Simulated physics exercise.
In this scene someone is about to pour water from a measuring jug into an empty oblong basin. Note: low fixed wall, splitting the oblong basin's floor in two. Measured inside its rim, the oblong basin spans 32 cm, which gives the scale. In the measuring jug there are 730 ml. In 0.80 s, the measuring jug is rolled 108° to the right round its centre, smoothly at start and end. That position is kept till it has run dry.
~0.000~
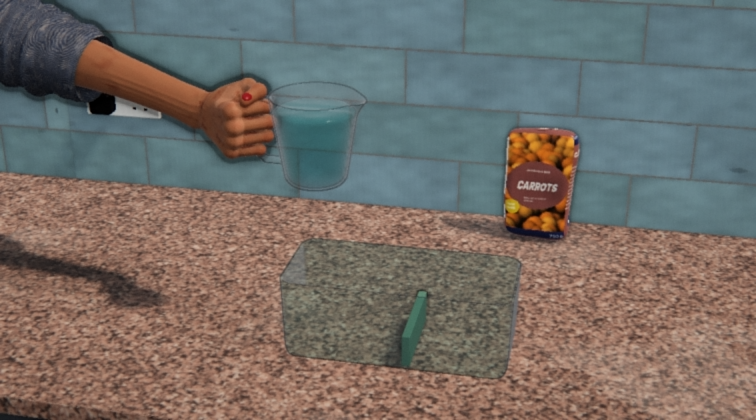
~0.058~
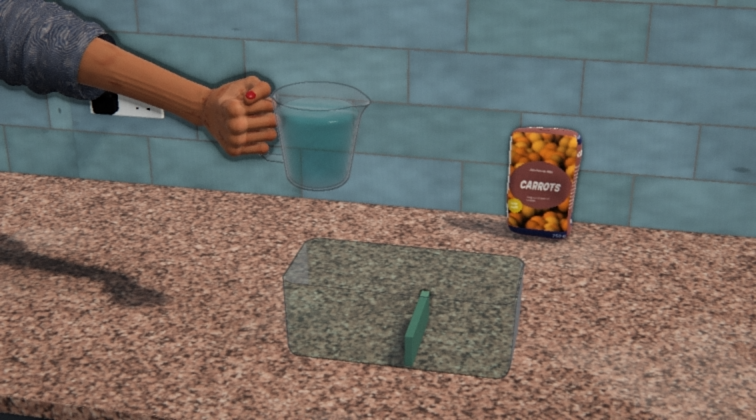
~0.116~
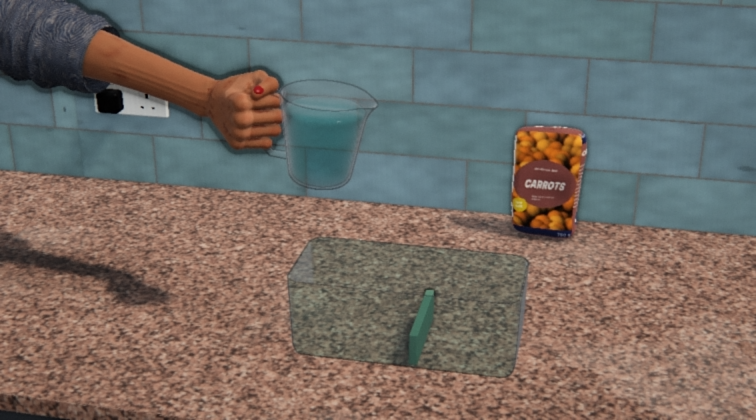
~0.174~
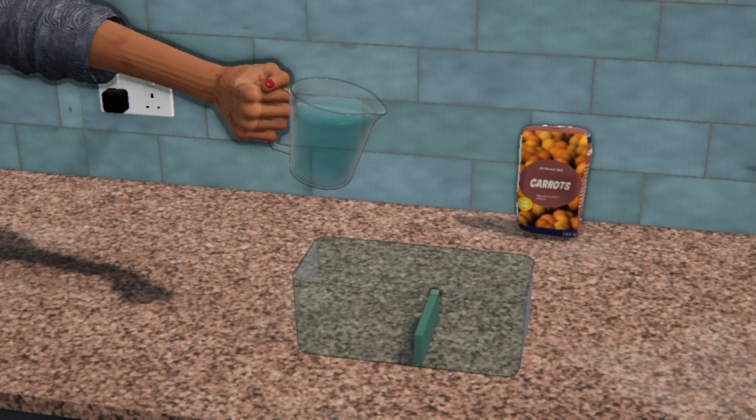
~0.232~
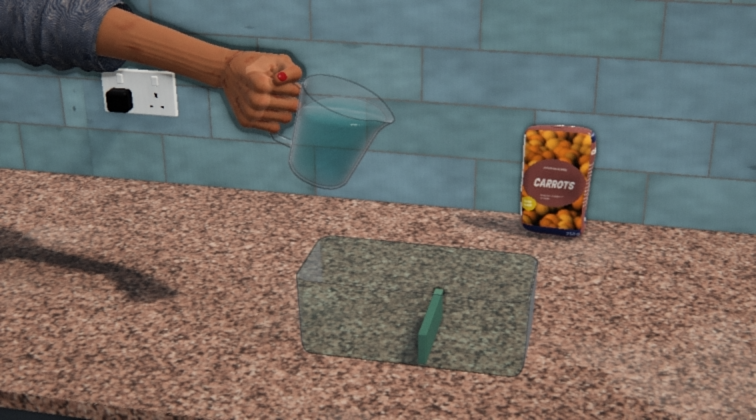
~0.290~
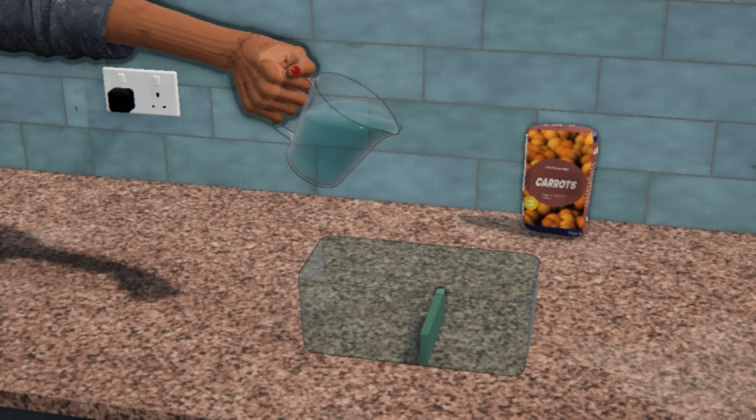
A hand with red nails, its arm in a grey sleeve, holds a clear measuring jug of blue-green water above a speckled pinkish-brown counter, seen from slightly above against blue tiles. Below sits an empty, clear oblong basin with a low green divider, a carrots pack behind it to the right and a socket at left. The hand steadily tilts the jug rightward, while the view shifts slightly left.
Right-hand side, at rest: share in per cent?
58 per cent.
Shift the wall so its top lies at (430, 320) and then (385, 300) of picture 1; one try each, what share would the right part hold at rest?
25 then 95 %.
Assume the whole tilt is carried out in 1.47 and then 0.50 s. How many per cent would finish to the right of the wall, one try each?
I'd say 75 percent on the first go, 40 percent on the next.
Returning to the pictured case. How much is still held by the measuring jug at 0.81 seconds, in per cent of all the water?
About 7 per cent.
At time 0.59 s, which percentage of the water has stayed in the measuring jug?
Still held: Roughly 50 % of the total.
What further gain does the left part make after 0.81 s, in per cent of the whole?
Near 18 in a hundred.
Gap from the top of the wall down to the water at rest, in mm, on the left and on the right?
Left about 34 mm, while the right is about 24 mm.
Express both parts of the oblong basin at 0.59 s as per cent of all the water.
0 per cent left and 18 right, roughly.
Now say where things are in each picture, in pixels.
In the first frame, it leans 0°; its right rim is at (367, 101); the water meets the walls at (276, 105) and (358, 110); the oblong basin's rim runs from (292, 260) to (517, 283); the wall's top is at (415, 314).
In the second frame, it leans 1°; its right rim is at (371, 102); the water meets the walls at (280, 104) and (361, 111).
In the third frame, it leans 6°; its right rim is at (378, 105); the water meets the walls at (287, 102) and (367, 112).
In the fourth frame, it leans 12°; its right rim is at (387, 111); the water meets the walls at (296, 102) and (377, 113).
In the fifth frame, it leans 21°; its right rim is at (395, 120); the water meets the walls at (302, 106) and (389, 116).
In the sixth frame, it leans 31°; its right rim is at (399, 132); the water meets the walls at (303, 118) and (394, 122); 1 per cent is over the edge.
Then, 0.59 s in, the tilt is 91° and 50 per cent is still to pour, 0 is left of the wall and 17 right of it.
Then, 0.81 s in, the tilt is 108° and 7 per cent is still to pour, 22 is left of the wall and 55 right of it.
Then, 1.05 s in, the tilt is 108° and 0 per cent is still to pour, 39 is left of the wall and 58 right of it.
Then, 1.30 s in, the tilt is 108° and 0 per cent is still to pour, 39 is left of the wall and 59 right of it.
Finally, 39 per cent lies left of the wall, 58 right of it and 2 outside.
